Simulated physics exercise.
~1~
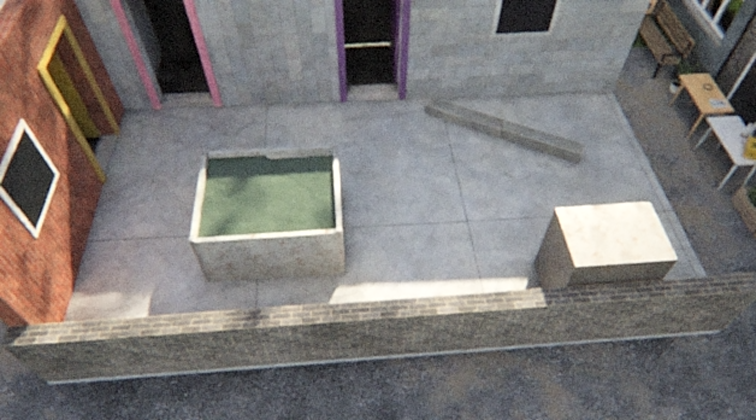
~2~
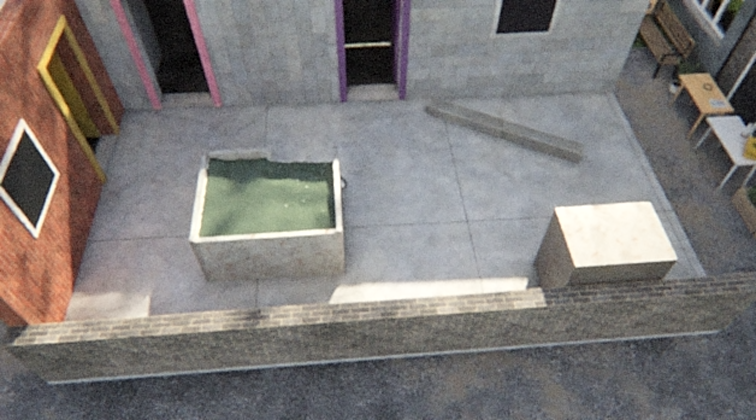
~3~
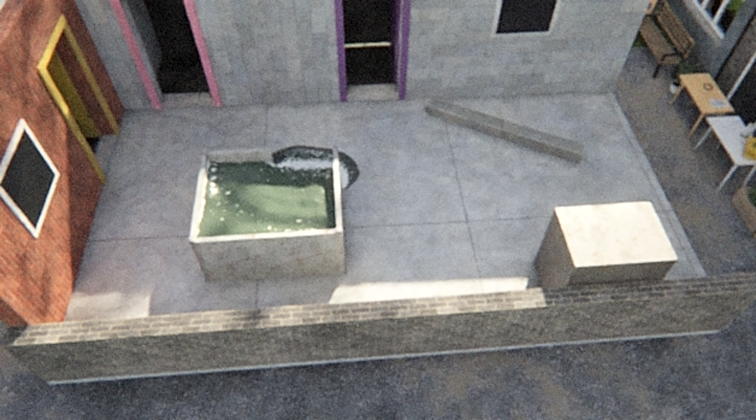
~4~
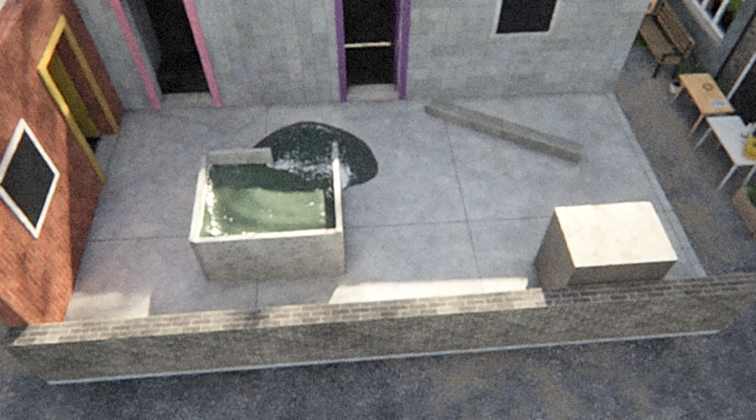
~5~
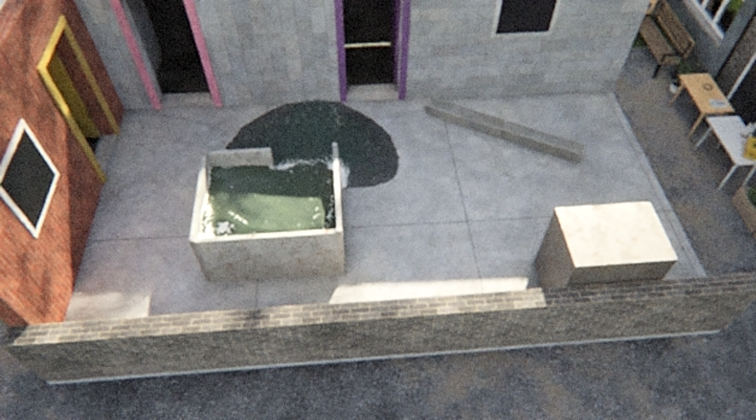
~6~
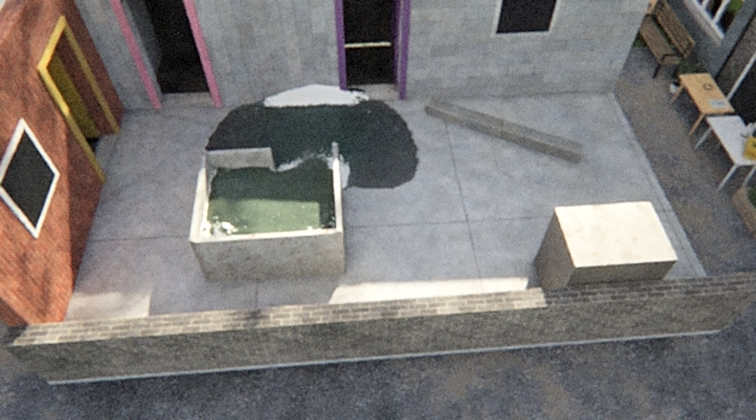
In a walled courtyard between buildings, green water in an open tank churned and poured out through a gap at its far corner, spreading in a dark pool across the paving toward the grey wall behind.
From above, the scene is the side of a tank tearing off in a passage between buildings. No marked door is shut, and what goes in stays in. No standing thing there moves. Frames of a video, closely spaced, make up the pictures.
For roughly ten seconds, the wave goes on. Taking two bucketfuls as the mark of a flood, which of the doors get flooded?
The yellow door gets flooded, the purple door gets flooded, the pink door stays below the mark.
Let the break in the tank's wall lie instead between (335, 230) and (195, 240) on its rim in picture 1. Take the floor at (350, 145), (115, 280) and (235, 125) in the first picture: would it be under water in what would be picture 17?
The first spot is spared, the second swamped, the third spared.
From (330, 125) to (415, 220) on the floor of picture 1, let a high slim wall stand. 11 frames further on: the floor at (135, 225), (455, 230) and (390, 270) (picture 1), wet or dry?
The first is still bare, the second still bare and the third inundated.
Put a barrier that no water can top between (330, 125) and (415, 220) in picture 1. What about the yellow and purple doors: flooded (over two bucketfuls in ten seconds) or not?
Note: Yellow door exceeds threshold; purple door remains below threshold.
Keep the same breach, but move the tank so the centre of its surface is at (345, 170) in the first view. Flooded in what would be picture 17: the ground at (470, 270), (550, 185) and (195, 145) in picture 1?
Bone-dry, soaked, soaked.
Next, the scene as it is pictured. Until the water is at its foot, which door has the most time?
The yellow door.
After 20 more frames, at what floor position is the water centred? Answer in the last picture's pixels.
The water's centre sits above (316, 167).
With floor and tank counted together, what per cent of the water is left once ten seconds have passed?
58 % or so.
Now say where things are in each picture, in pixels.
The open tank at (269, 194) is whole and still, in the first picture.
The front is at (343, 186), out from the gap on the open tank's far side, in the second picture.
The front is at a hidden place, out from the gap on the open tank's far side, in the third picture.
The front is at (304, 125), out from the gap on the open tank's far side, in the fourth picture.
Water pours out on the open tank's far side and has run to (328, 102), in the fifth picture.
Water pours out on the open tank's far side and has run to (359, 90), in the sixth picture.
A moment on, water covers 20 % of the floor; the yellow door not reached, the purple door over two buckets in, the pink door wet at the sill, nothing in.
Next, water covers 35 % of the floor; the yellow door wet at the sill, nothing in, the purple door far over two buckets in, the pink door wet at the sill, nothing in.
Then, water covers 60 % of the floor; the yellow door over two buckets in, the purple door far over two buckets in, the pink door under two buckets in.
Later, water covers 85 % of the floor; the yellow door over two buckets in, the purple door far over two buckets in, the pink door under two buckets in.
In the end, water covers 80 % of the floor; the yellow door over two buckets in, the purple door far over two buckets in, the pink door under two buckets in.
